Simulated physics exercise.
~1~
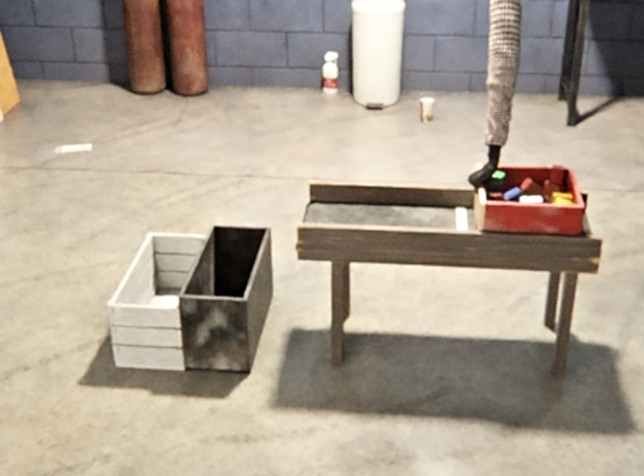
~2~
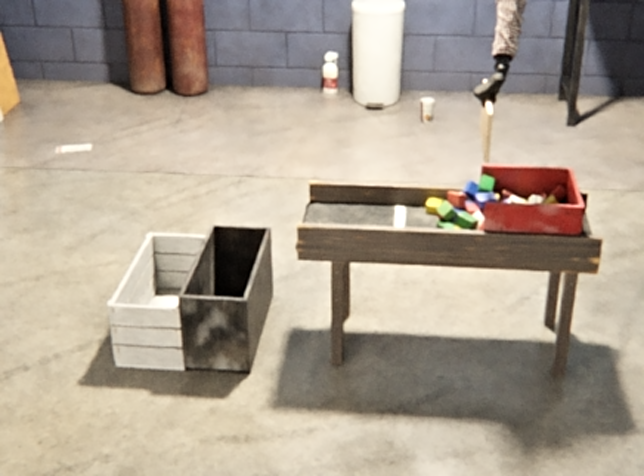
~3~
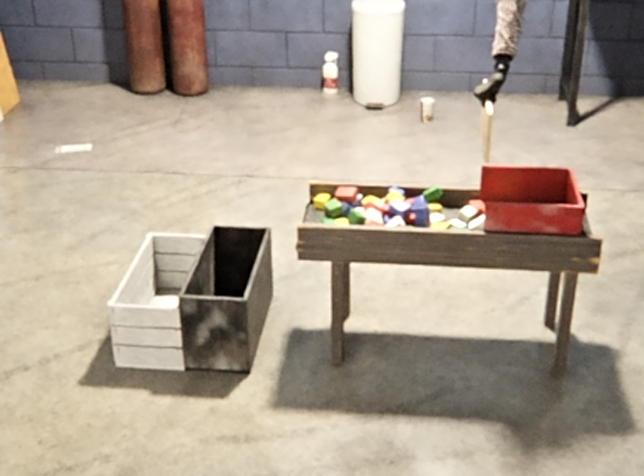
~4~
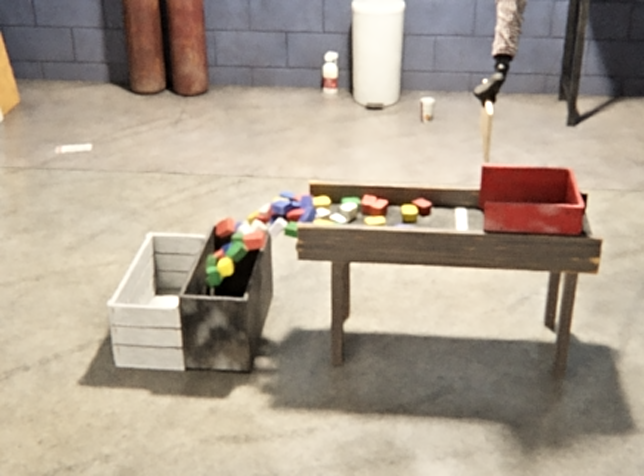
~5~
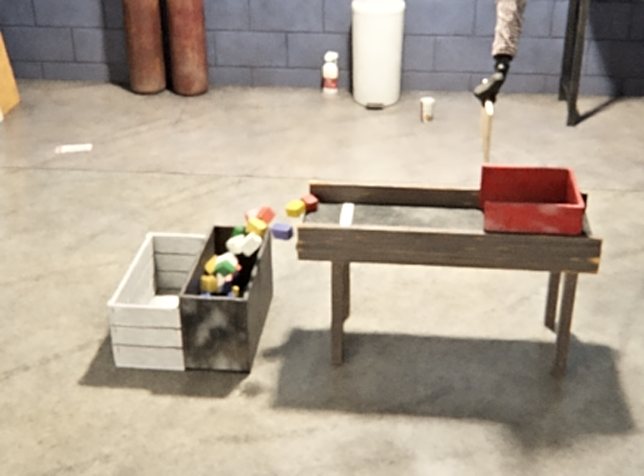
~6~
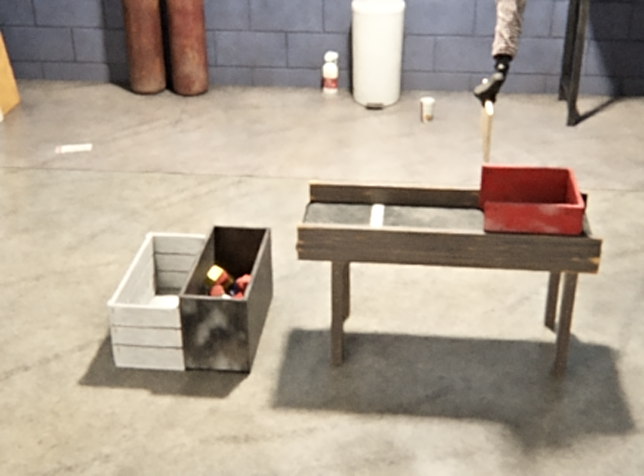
Colourful blocks spill from the red box, ride left along the belt and drop into the black box.
